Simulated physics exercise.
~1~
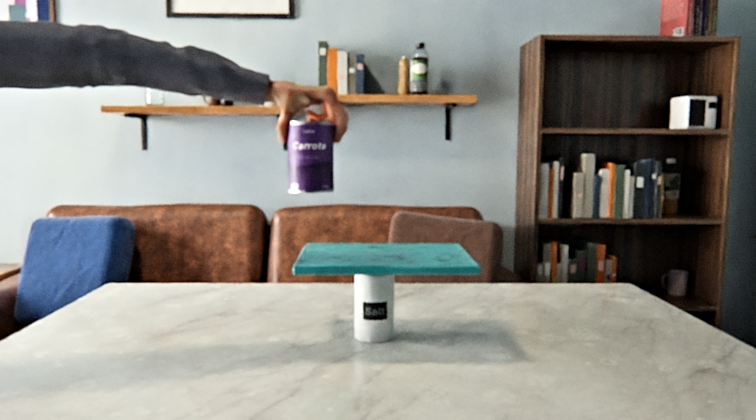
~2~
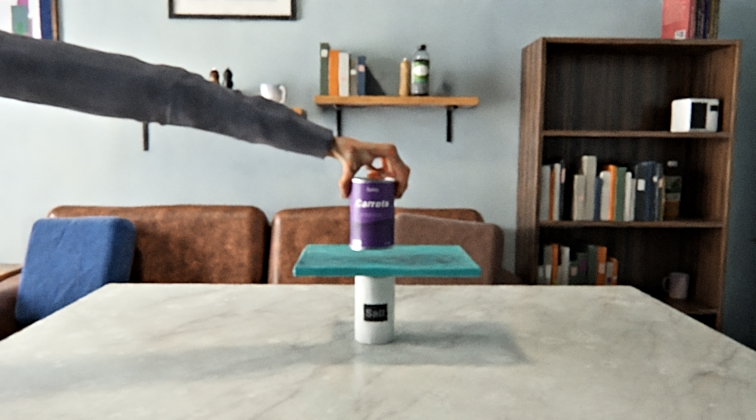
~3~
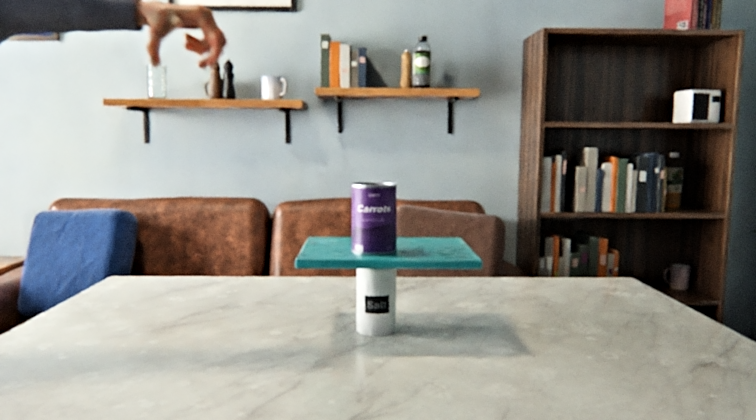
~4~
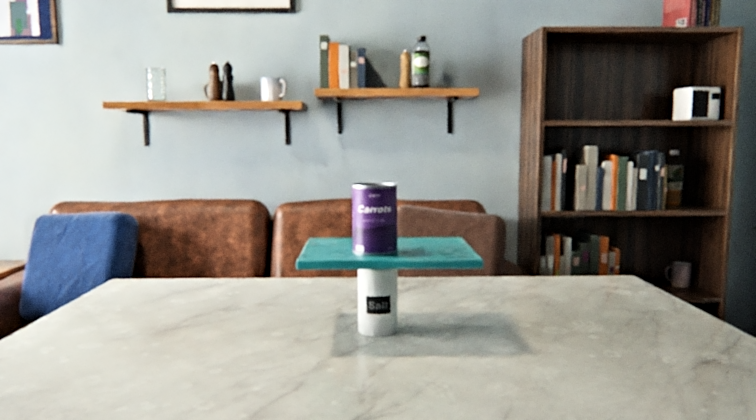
In a living room with brown leather sofas, a blue cushion and shelves along a pale wall, a slightly swaying camera looks across a marble-topped table. At its centre, a turquoise board rests on a small white jar with a dark label. An arm in a dark sleeve reaches in from the left, holding a purple tin of carrots above the board. The hand moves the tin right and lowers it upright onto the board, over the jar. The fingers let go and the hand withdraws to the upper left, leaving view. The little tower stays balanced, with all its pieces at rest.
